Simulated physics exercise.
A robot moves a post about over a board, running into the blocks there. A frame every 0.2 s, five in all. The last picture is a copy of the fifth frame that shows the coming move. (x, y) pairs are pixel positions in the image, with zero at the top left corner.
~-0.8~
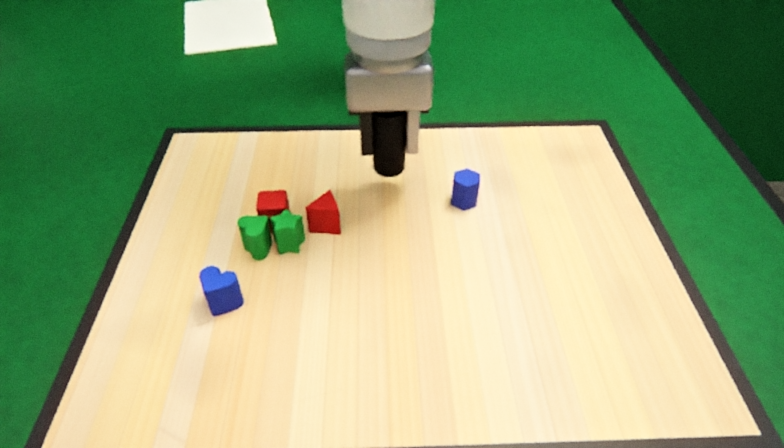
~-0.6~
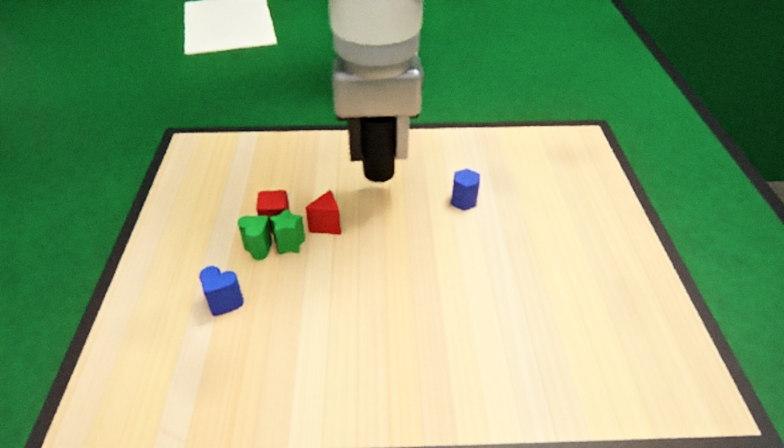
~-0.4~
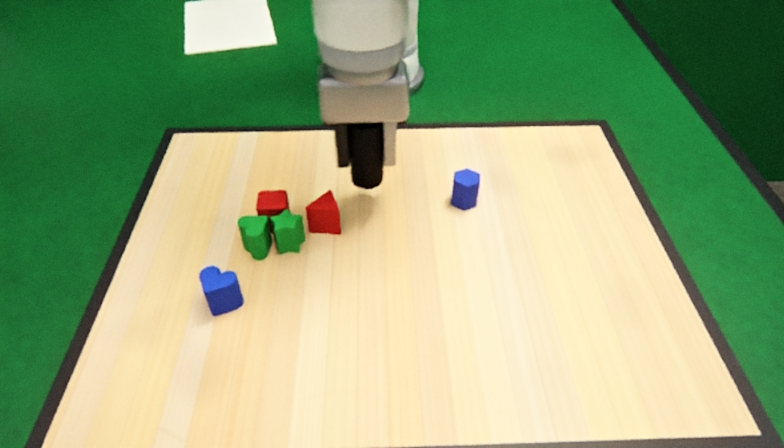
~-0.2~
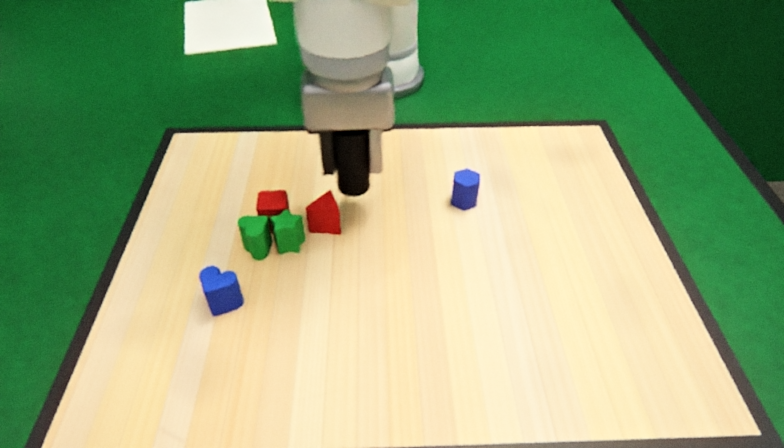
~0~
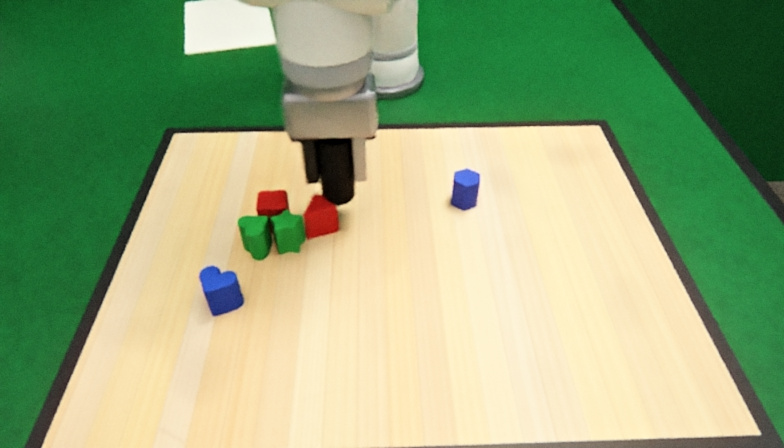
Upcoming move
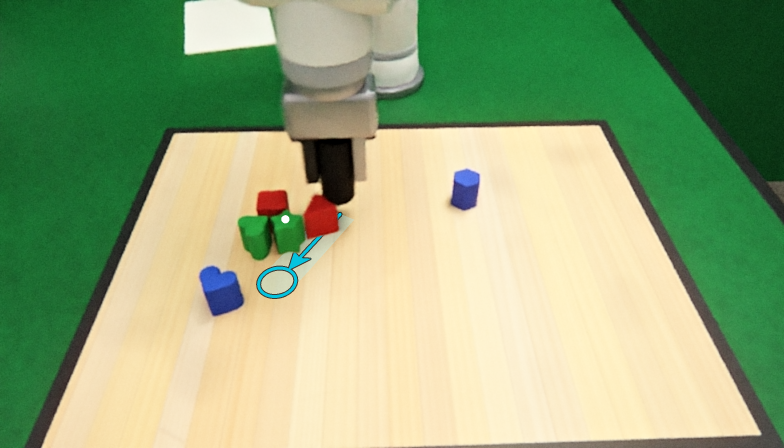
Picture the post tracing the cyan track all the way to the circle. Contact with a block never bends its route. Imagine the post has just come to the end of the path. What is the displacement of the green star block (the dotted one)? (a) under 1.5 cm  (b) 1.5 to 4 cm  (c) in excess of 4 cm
Correct choice: C.
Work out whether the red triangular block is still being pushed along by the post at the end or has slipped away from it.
It sits in front of the post.
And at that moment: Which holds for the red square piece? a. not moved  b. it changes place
Answer: A.
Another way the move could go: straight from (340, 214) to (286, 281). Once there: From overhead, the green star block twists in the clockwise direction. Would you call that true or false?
This is true.
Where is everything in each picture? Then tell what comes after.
Lower end of the post at (389, 169), tops of blocks, green heart block at (253, 224), red square piece at (271, 199), green star block at (285, 219), red triangular block at (325, 202), in the first picture.
Post at (379, 174), blocks as before, in the second picture.
Post at (367, 181), blocks as before, in the third picture.
Post at (354, 188), blocks as before, in the fourth picture.
Post at (339, 196), green heart block at (253, 224), red square piece at (271, 199), green star block at (285, 219), red triangular block at (318, 204), in the fifth picture.
The drawn path runs from (340, 214) directly to (277, 282); the dot is on the green star block.
The first path, step by step. One third of the way, post at (319, 217); green heart block at (248, 224); green star block at (274, 227), turned 40° clockwise; red triangular block at (300, 228), turned 20° anticlockwise.
Two thirds of the way, post at (297, 240); green heart block at (244, 225), turned 20° clockwise; green star block at (260, 241), turned 80° clockwise; red triangular block at (285, 255), turned 30° anticlockwise.
At the end, post at (273, 264); green heart block at (244, 225), turned 20° clockwise; red square piece not moved; green star block at (243, 251), turned 145° clockwise; red triangular block at (267, 282), turned 50° anticlockwise.
